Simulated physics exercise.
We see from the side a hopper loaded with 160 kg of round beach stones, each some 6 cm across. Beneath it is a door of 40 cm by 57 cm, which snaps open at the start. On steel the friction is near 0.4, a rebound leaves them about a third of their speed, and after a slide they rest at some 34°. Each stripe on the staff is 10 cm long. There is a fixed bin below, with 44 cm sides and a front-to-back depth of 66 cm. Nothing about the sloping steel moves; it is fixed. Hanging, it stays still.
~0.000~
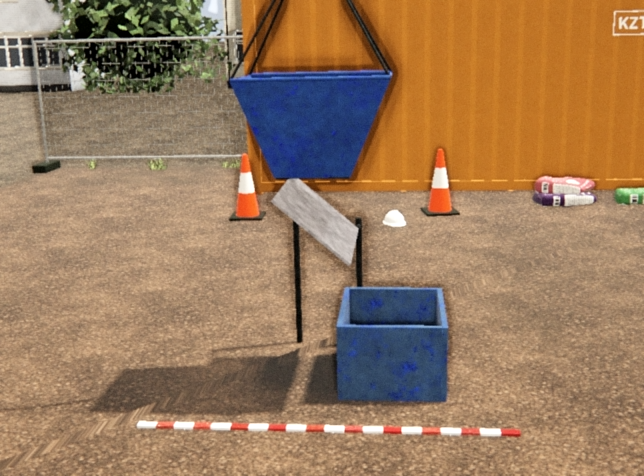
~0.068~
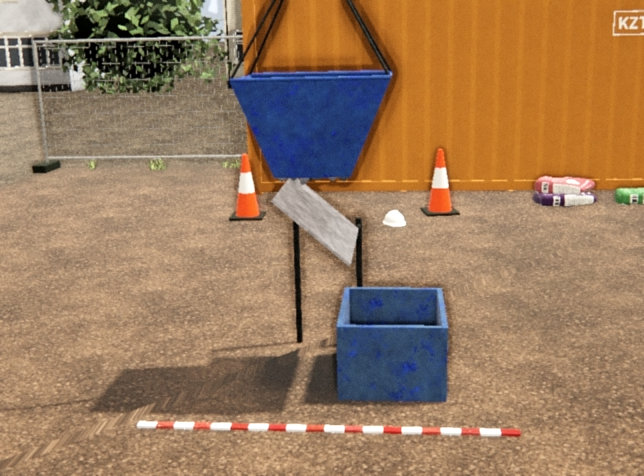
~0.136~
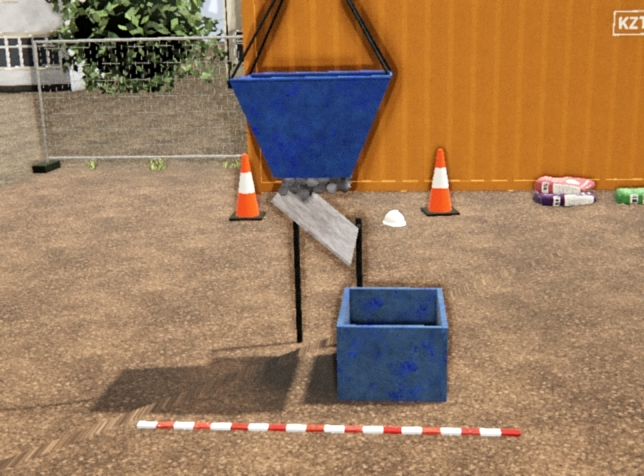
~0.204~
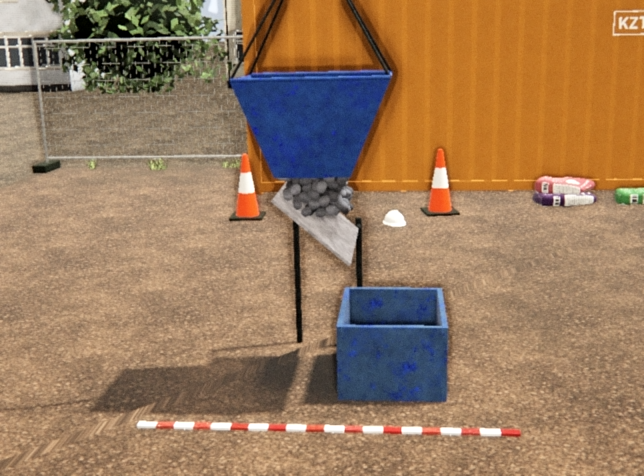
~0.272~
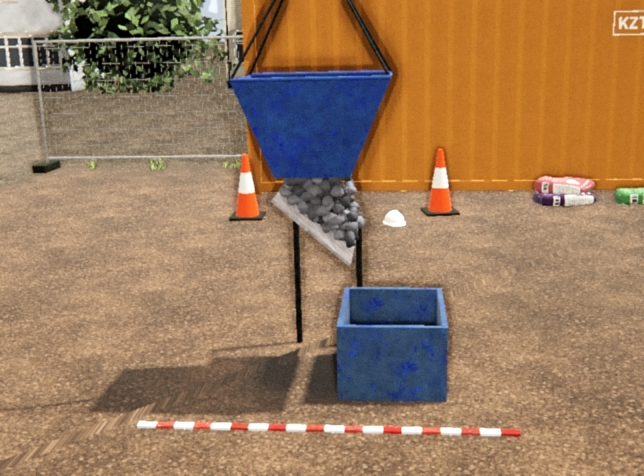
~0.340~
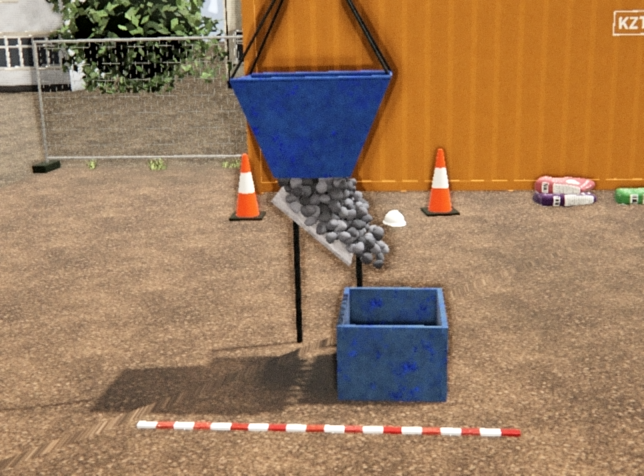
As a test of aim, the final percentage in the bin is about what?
It is about 72 per cent.
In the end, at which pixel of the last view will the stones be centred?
I'd point to close to (413, 357) in the last picture.
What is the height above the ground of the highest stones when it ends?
Some 40 cm up.
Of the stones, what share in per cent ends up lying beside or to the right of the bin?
Close to 30 in a hundred.
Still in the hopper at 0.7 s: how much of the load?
Roughly 0 percent is held.
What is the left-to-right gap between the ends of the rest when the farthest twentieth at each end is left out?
It spans roughly 100 centimetres.
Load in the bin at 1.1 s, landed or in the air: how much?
Some 70 per cent.
After 0.7 s, 0 % in the hopper, 30 % on the steel, 1 % falling or lying left of the bin, 51 % falling or lying in the bin, 18 % falling or lying beside or right of the bin; the stones farthest right are at (466, 328).
After 1.1 s, 0 % in the hopper, 72 % falling or lying in the bin, 28 % falling or lying beside or right of the bin; the stones farthest right are at (565, 395).
After 1.7 s, 0 % in the hopper, 72 % falling or lying in the bin, 28 % falling or lying beside or right of the bin; the stones farthest right are at (622, 384).
After 2.6 s, 0 % in the hopper, 72 % falling or lying in the bin, 28 % falling or lying beside or right of the bin; the stones farthest right are at (630, 380).
After 4.5 s, 0 % in the hopper, 72 % in the bin, 28 % beside or right of the bin; the stones farthest right are at (630, 380).
